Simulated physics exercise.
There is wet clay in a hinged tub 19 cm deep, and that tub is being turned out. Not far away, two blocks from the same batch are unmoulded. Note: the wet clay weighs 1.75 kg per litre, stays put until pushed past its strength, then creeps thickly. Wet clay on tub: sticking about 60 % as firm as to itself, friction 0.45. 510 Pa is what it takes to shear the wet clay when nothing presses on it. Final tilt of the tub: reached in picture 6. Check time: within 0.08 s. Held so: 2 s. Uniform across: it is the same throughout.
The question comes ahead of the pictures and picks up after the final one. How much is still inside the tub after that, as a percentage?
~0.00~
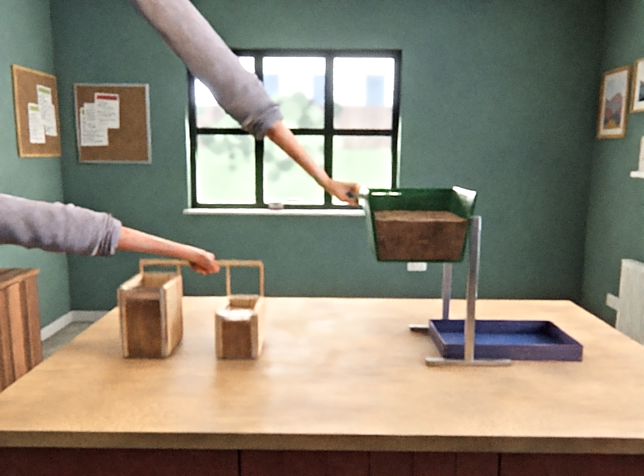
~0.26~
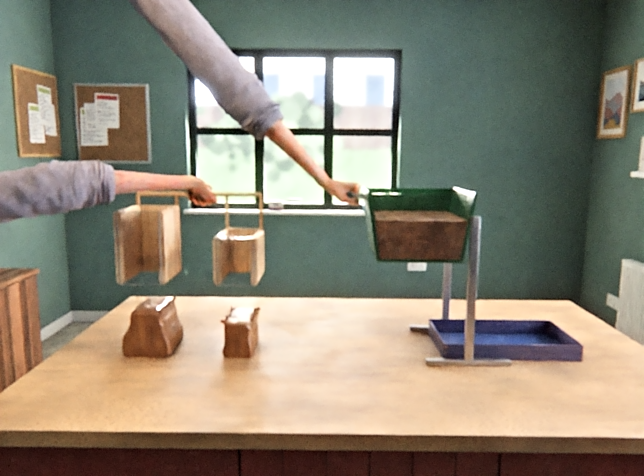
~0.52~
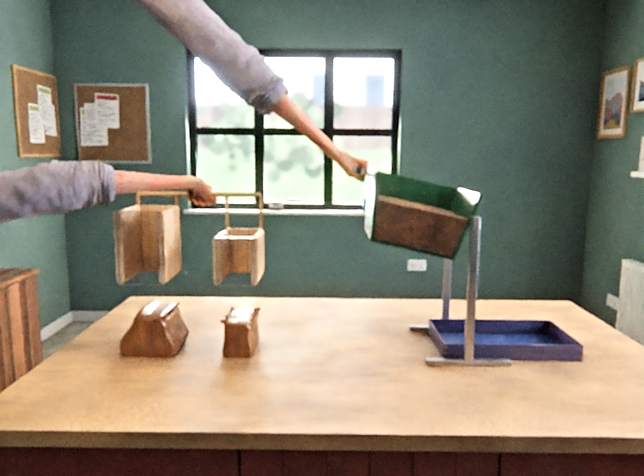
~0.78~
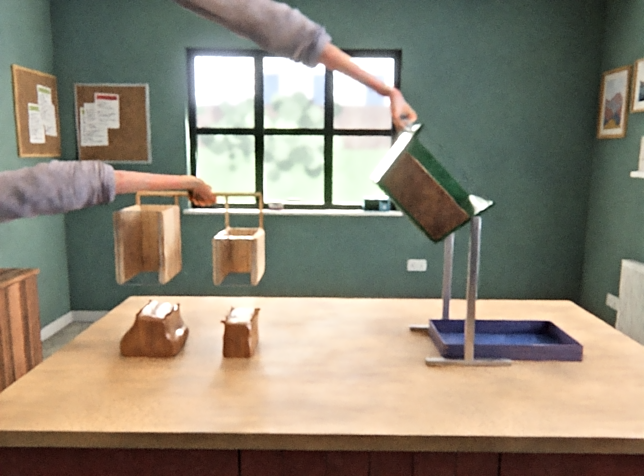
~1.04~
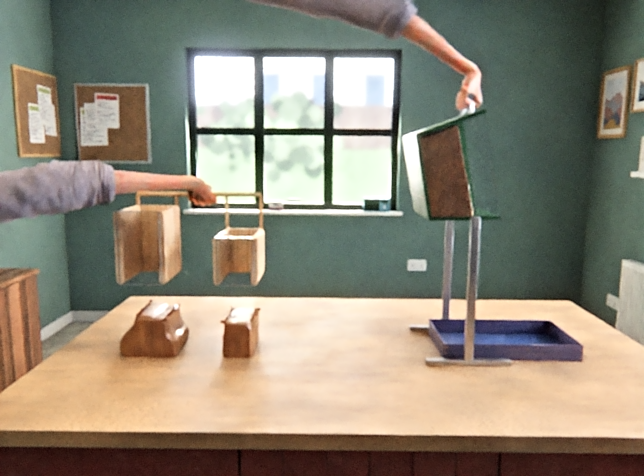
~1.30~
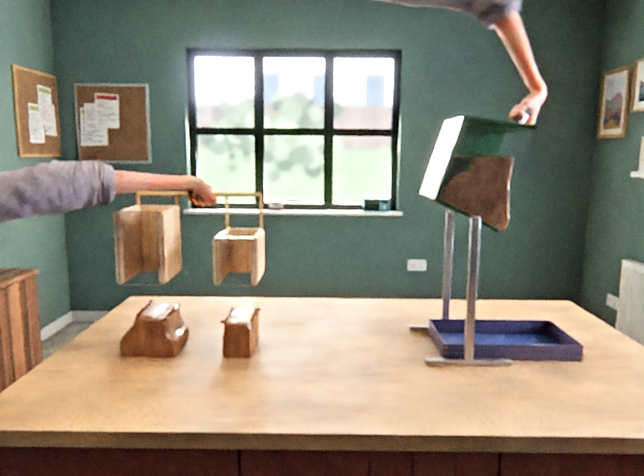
Close to 0 % is still inside the tub.
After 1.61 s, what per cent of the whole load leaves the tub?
I reckon it's around 20 in a hundred.
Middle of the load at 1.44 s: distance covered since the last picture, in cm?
About 12 cm.
After 1.44 s, the tub is at 107 degrees and holds 39 %.
After 1.61 s, the tub is at 107 degrees and holds 21 %.
After 1.78 s, the tub is at 107 degrees and holds 0 %.
After 1.95 s, the tub is at 107 degrees and holds 0 %.
After 3.30 s, at the end, the tub is at 107 degrees and holds 0 %.
